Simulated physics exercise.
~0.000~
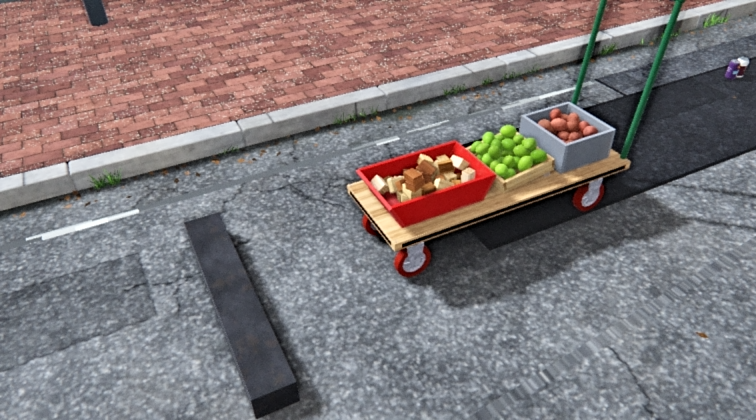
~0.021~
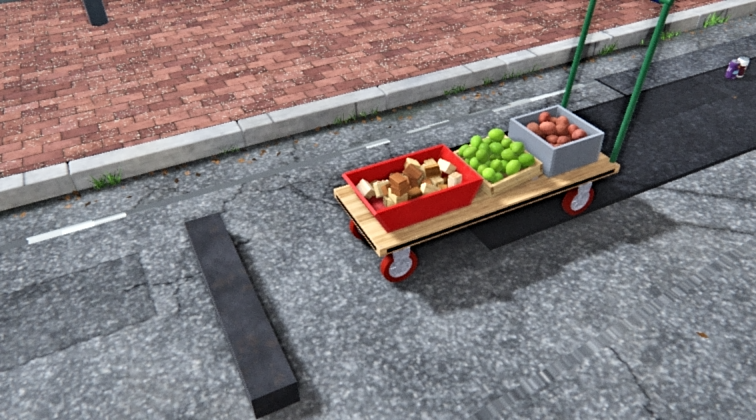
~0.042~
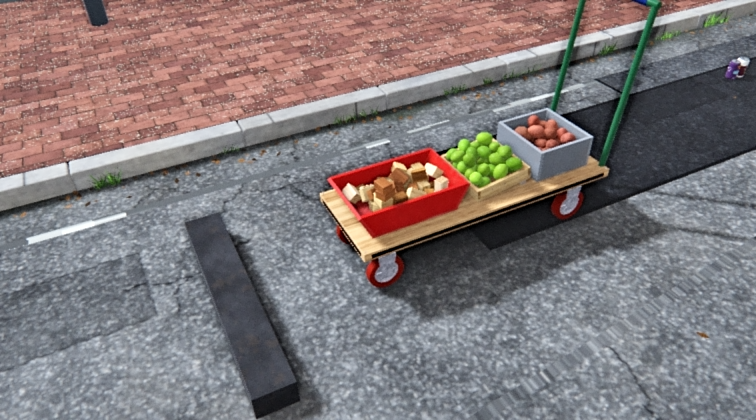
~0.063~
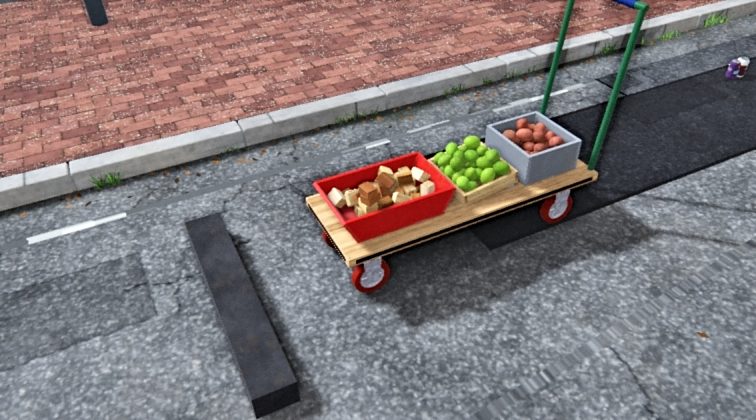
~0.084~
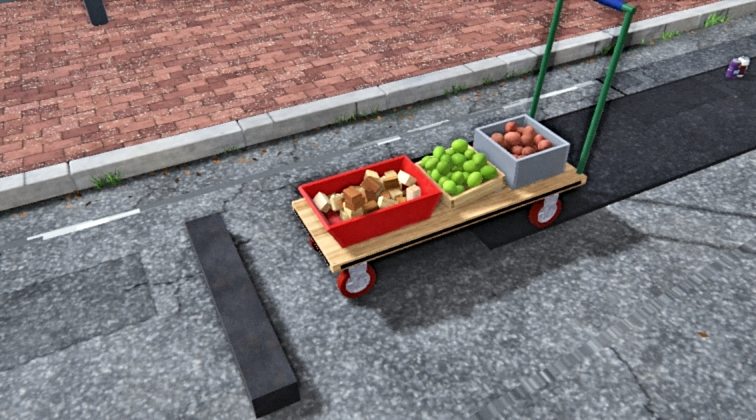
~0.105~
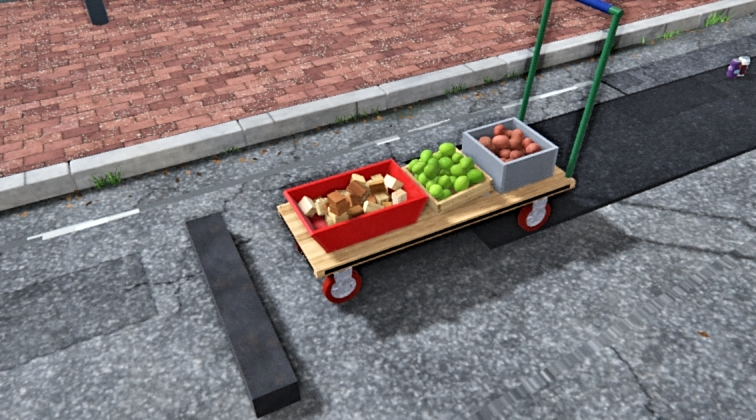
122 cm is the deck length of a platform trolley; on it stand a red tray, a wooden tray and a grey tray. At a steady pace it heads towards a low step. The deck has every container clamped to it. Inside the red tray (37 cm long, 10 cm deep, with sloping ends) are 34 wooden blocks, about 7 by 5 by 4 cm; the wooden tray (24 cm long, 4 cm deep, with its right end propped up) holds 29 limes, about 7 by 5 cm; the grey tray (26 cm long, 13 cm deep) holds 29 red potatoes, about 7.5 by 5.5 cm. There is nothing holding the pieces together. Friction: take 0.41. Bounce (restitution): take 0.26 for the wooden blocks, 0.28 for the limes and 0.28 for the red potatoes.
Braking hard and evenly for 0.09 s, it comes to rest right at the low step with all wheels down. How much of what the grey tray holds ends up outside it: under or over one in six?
Under one in six of it.
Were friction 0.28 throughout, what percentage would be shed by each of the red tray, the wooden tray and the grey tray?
Red tray 20%, wooden tray 40%, grey tray 0%.
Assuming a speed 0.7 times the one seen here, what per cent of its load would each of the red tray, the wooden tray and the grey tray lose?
In that case the red tray sheds 10 per cent, the wooden tray 30 per cent and the grey tray 0 per cent.
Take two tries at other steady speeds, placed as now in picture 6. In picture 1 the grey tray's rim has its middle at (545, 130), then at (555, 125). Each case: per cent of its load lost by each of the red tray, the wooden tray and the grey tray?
Red tray 10 and 10, wooden tray 20 and 30, grey tray 0 and 0 per cent.
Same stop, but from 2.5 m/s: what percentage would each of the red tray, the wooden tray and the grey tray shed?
In that case the red tray sheds 10 per cent of its load, the wooden tray 30 per cent, and the grey tray 0 per cent.
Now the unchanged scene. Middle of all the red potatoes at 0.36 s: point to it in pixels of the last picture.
Near (458, 168).
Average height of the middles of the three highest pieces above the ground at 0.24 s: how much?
Their middles average near 46 cm high.
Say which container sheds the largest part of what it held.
It's the wooden tray.
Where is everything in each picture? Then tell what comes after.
In the first frame (we follow the rim corner now nearest the camera), grey tray at (567, 144); wooden tray at (505, 181); 57 cm still to roll; nothing out yet.
The second frame shows grey tray at (555, 148); wooden tray at (493, 185); 50 cm still to roll.
The third frame shows grey tray at (543, 152); wooden tray at (480, 190); 44 cm still to roll.
The fourth frame shows grey tray at (531, 156); wooden tray at (466, 194); 37 cm still to roll.
The fifth frame shows grey tray at (518, 160); wooden tray at (453, 198); 31 cm still to roll.
The sixth frame shows grey tray at (506, 164); wooden tray at (439, 203); 24 cm still to roll; nothing out yet.
After 0.14 s, the brake bites.
After 0.24 s, 2 of 34 out of the red tray, 4 of 29 out of the wooden tray and 0 of 29 out of the grey tray.
After 0.36 s, 5 of 34 out of the red tray, 12 of 29 out of the wooden tray and 0 of 29 out of the grey tray.
After 0.59 s, 9 of 34 out of the red tray, 14 of 29 out of the wooden tray and 0 of 29 out of the grey tray.
When it is over (at 1.09 s), 9 of 34 out of the red tray, 14 of 29 out of the wooden tray and 0 of 29 out of the grey tray. Asked share, 0 of 29, 0 per cent.
